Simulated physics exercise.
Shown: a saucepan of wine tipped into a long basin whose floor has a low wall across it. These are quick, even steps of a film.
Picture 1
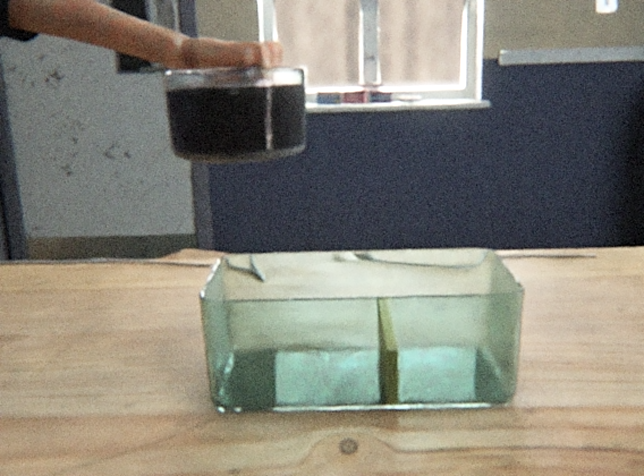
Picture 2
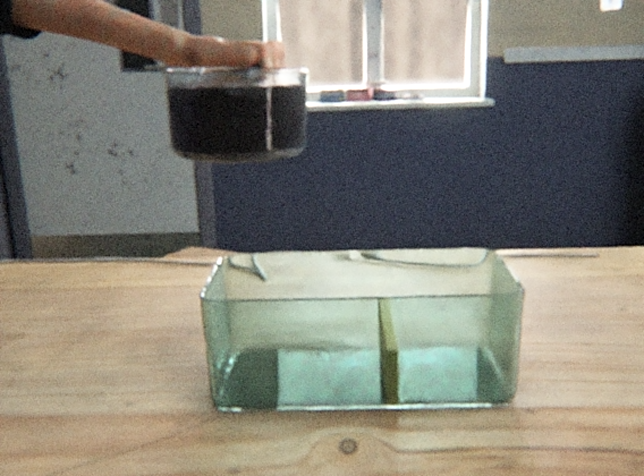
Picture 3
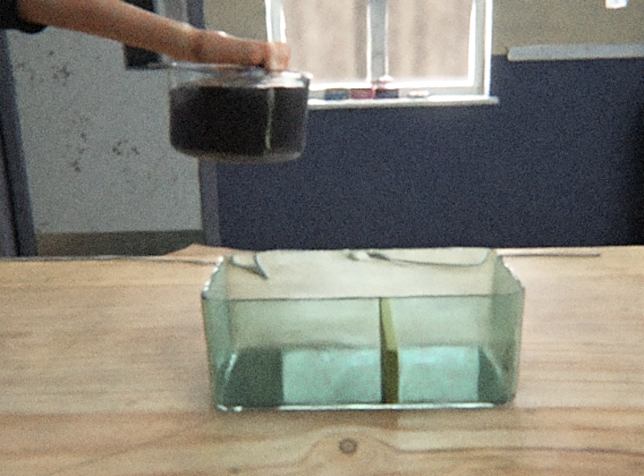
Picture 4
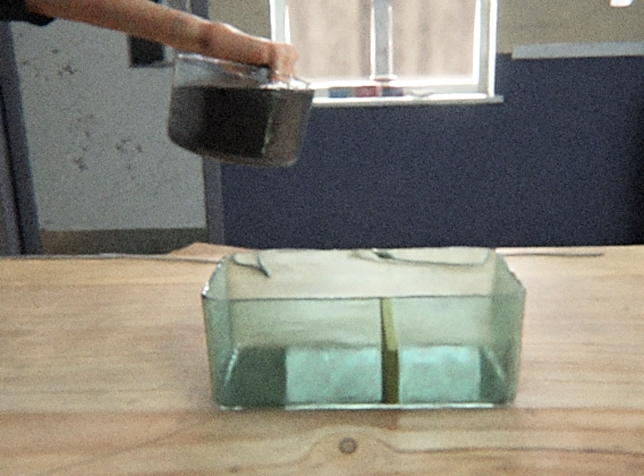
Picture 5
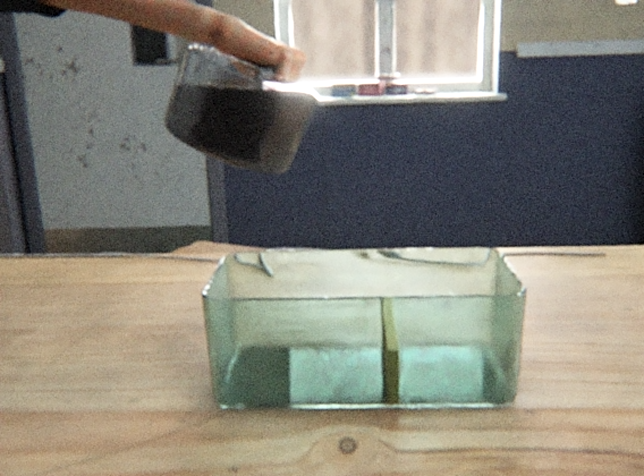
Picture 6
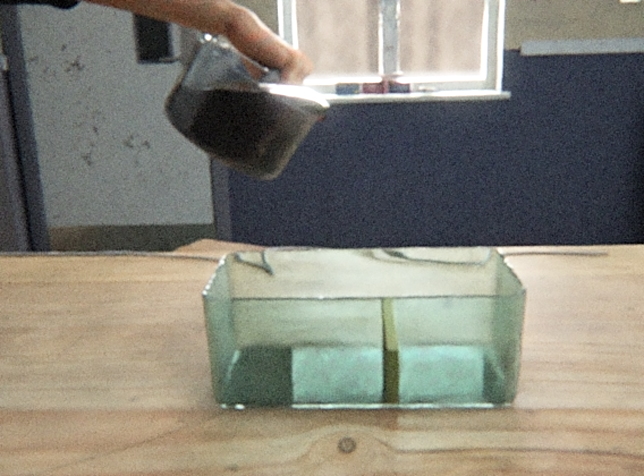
On a wooden table indoors, a hand gradually tilting a clear pan of dark liquid rightward above a still, divided glass basin.
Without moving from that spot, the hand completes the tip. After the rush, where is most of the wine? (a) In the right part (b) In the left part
In the left part.
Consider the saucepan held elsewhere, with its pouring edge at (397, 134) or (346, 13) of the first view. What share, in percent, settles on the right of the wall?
Try one: 90 %; try two: 75 %.
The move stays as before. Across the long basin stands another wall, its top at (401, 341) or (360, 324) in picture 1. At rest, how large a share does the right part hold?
First try 20 per cent, second try 60 per cent.
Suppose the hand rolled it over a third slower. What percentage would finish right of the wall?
Near 45 %.
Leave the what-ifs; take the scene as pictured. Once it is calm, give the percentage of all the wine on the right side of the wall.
Close to 30 per cent.
A moment on, the tilt is 100° and 28 per cent is still to pour, 10 is left of the wall and 13 right of it.
Next, the tilt is 107° and 6 per cent is still to pour, 58 is left of the wall and 27 right of it.
Then the tilt is 107° and 0 per cent is still to pour, 63 is left of the wall and 26 right of it.
Later the tilt is 107° and 0 per cent is still to pour, 68 is left of the wall and 27 right of it.
At rest 68 per cent lies left of the wall, 28 right of it and 4 outside.
